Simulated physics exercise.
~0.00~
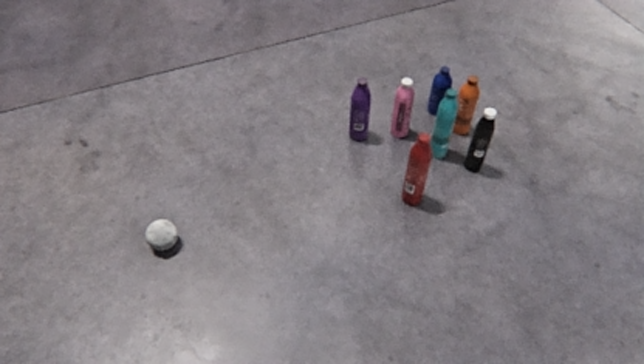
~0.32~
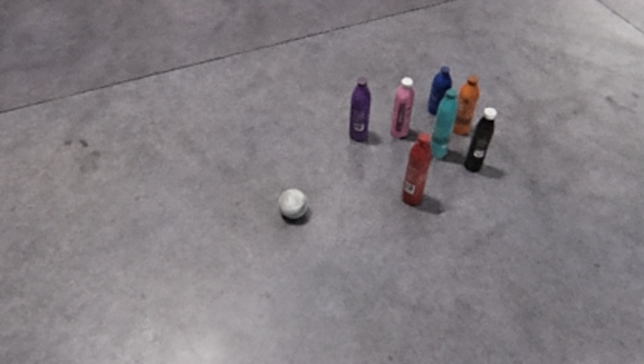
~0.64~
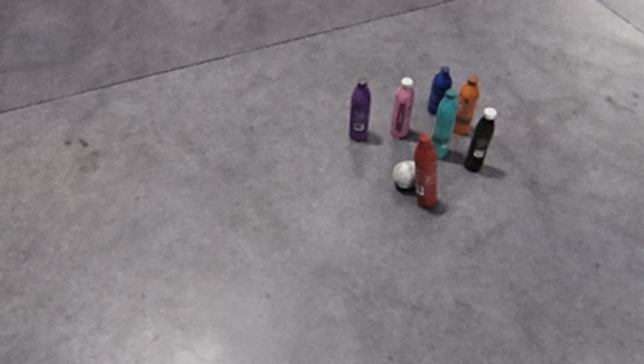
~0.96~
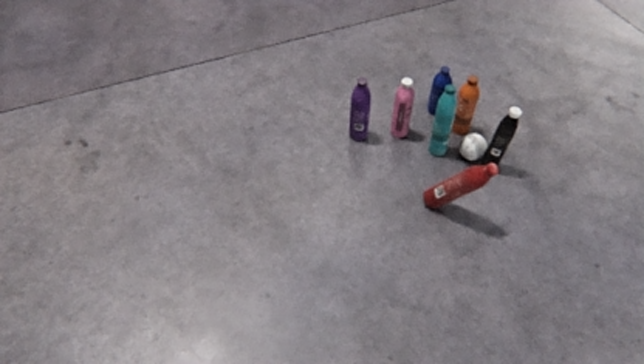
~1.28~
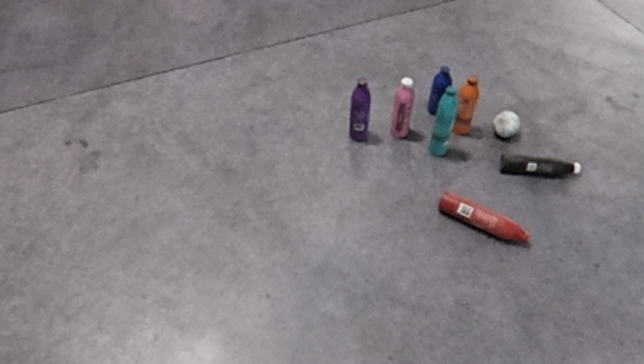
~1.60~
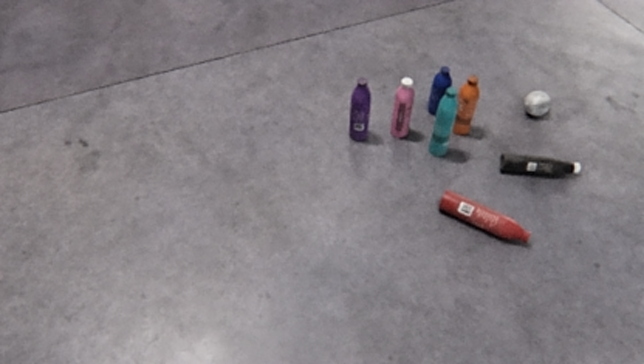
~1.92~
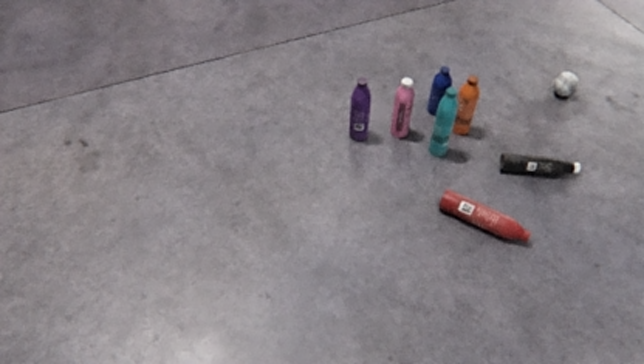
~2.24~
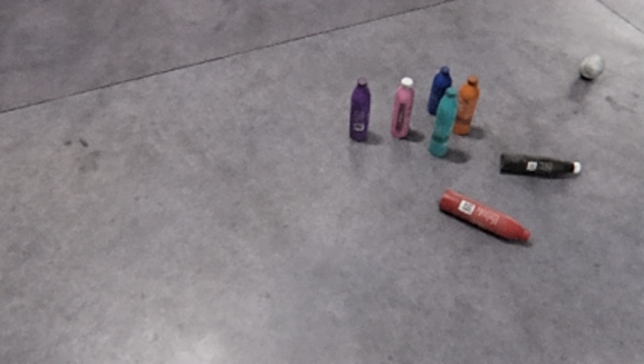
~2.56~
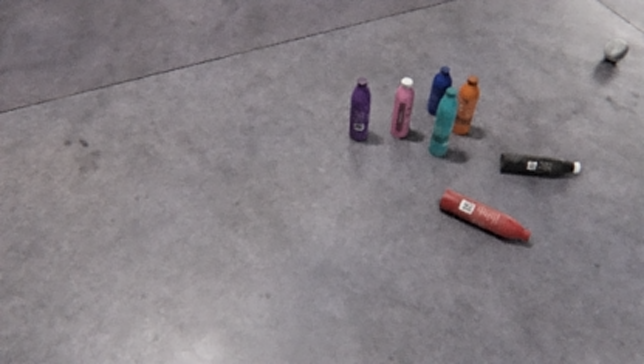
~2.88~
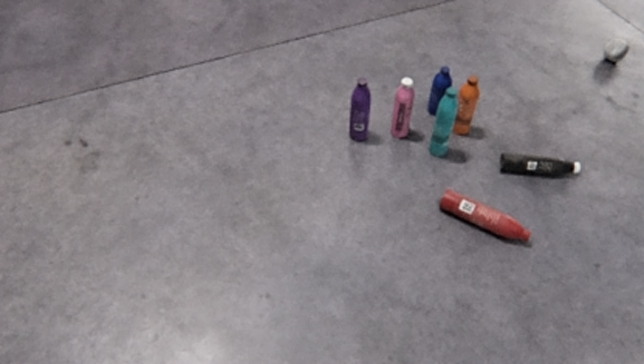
On a grey concrete floor, seven coloured bottles stand in a loose group while a white ball rolls in from the left. The ball reaches the red bottle at the front and sets it leaning, then carries on to the right toward the black one. Both bottles topple and come to lie on their sides as the ball passes the group. It keeps rolling up and to the right, away from them, and stops near the upper right corner. The purple, pink, blue, turquoise and orange bottles are still standing at the end.
